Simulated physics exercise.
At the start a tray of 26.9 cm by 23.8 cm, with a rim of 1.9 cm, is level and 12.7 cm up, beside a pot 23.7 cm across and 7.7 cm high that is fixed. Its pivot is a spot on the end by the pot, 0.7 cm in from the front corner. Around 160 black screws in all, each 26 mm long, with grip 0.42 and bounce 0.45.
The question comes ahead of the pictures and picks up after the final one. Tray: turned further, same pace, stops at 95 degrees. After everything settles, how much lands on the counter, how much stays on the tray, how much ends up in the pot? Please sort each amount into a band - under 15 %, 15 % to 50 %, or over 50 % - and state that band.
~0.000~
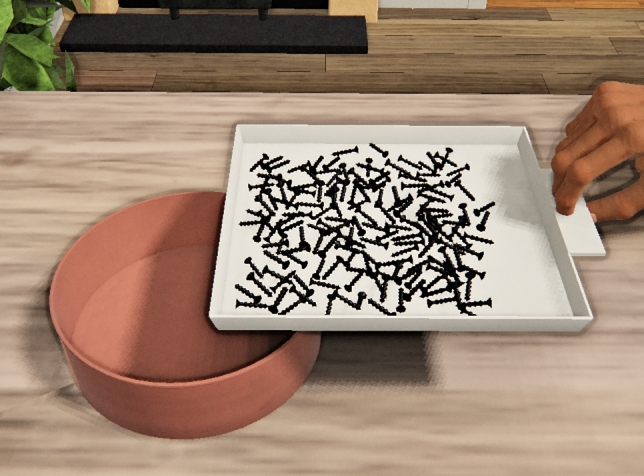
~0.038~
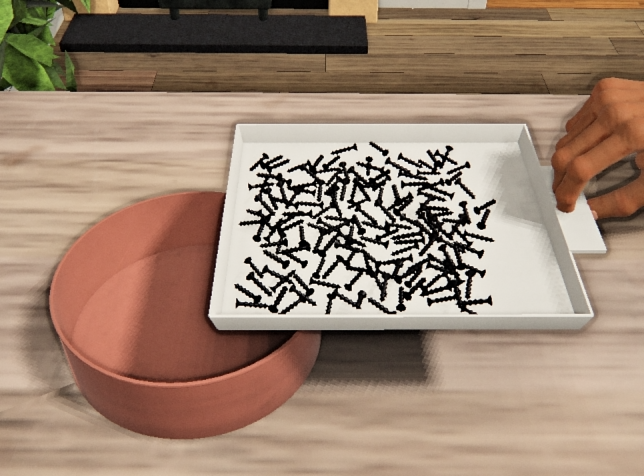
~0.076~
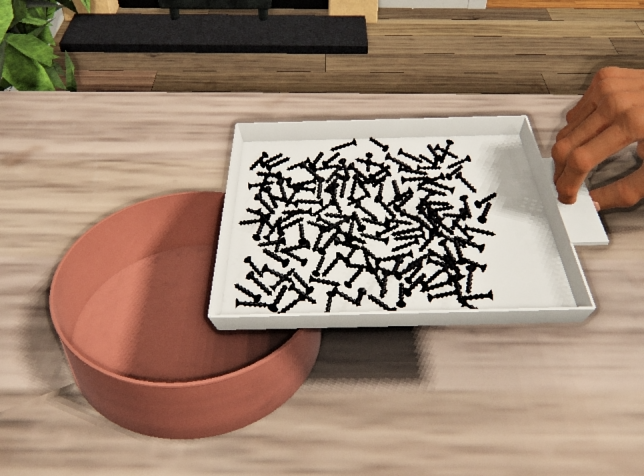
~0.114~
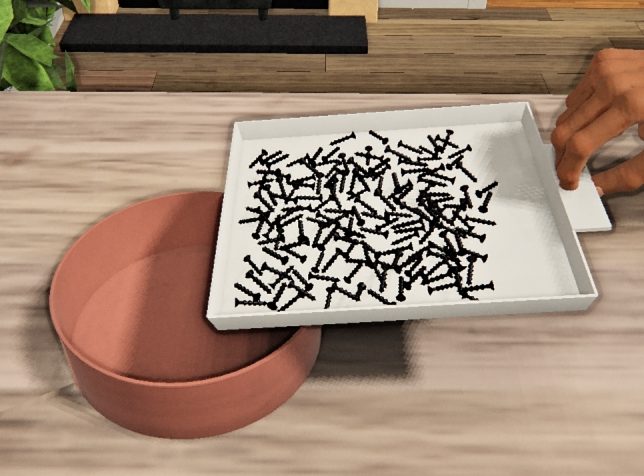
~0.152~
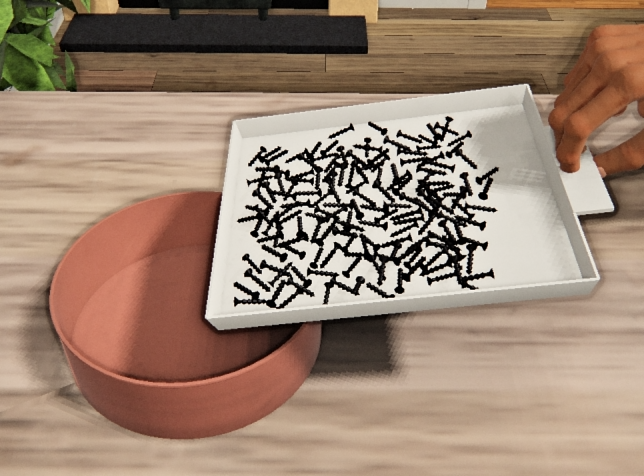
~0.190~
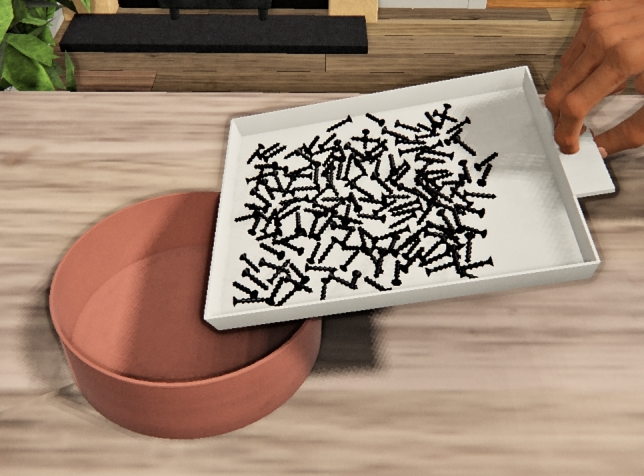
Counter: Under 15 %; left on the tray: Under 15 %; pot: Over 50 %.
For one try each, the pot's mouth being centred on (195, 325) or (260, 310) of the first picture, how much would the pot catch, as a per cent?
Around 90 per cent, then around 80 per cent.
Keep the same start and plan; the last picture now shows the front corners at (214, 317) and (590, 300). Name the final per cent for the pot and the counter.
Pot 0 % / counter 100 %.
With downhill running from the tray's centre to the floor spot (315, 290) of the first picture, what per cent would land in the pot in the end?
Something like 10 per cent of the pieces.
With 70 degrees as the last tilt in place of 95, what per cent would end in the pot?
Estimate: Roughly 65 percent.
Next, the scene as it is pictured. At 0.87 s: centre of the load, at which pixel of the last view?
Around (184, 251).
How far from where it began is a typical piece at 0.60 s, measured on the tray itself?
8 cm.
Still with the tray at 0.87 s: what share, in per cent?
About 50 per cent.
After 0.60 s, tilt 53 degrees; the tray holds 100 %, the pot 0 %.
Then, at 0.87 s, tilt 79 degrees; the tray holds 50 %, the pot 35 %.
After 1.24 s, tilt 95 degrees; the tray holds 5 %, the pot 90 %.
By 2.3 s all is still; counter 5 %, tray 0 %, pot 95 %.
